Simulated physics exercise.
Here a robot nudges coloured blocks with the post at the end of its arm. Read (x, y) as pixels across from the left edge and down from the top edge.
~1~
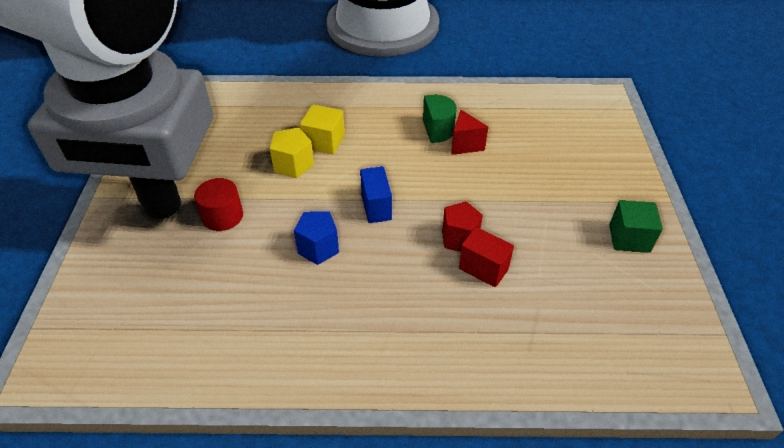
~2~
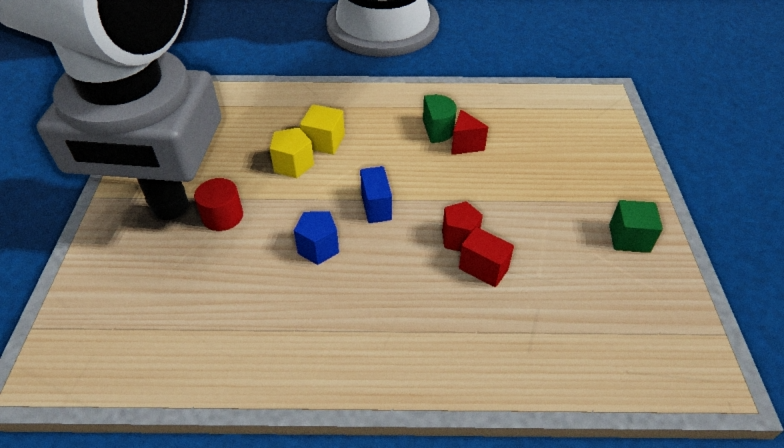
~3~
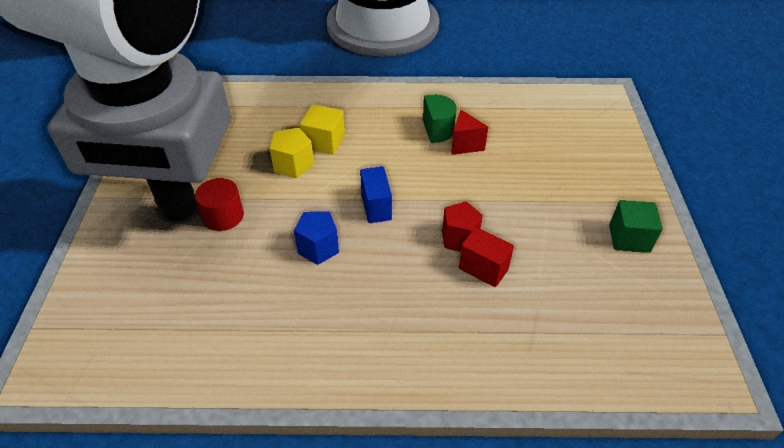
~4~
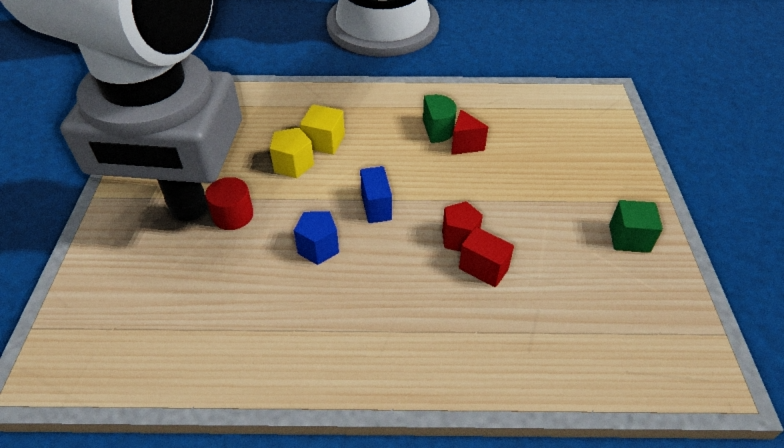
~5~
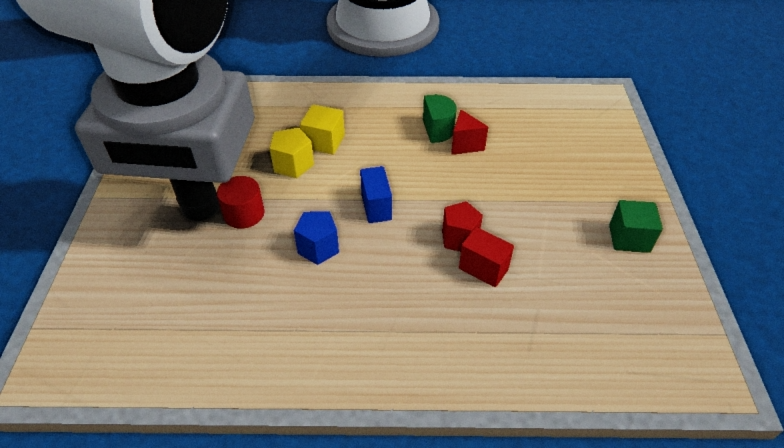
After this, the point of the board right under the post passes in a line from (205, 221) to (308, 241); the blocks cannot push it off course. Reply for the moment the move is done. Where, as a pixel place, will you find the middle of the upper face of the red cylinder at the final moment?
The centre of its top will be at (287, 184).
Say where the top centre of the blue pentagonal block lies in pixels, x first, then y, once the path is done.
The middle of its upper face should be somewhere near (336, 231).
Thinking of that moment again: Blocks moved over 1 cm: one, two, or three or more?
It's going to be two.
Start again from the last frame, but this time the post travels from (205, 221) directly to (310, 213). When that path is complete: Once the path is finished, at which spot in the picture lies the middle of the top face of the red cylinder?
My prediction: (331, 167).
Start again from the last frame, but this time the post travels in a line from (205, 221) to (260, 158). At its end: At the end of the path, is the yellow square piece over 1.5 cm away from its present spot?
I expect not.
The first path, step by step. One third of the way, post (237, 216); red cylinder (269, 186).
Two thirds of the way, post (271, 222); red cylinder (287, 184).
At the end, post (306, 229); red cylinder (287, 184); blue pentagonal block (336, 231), turned 10° clockwise; blue oblong unmoved.
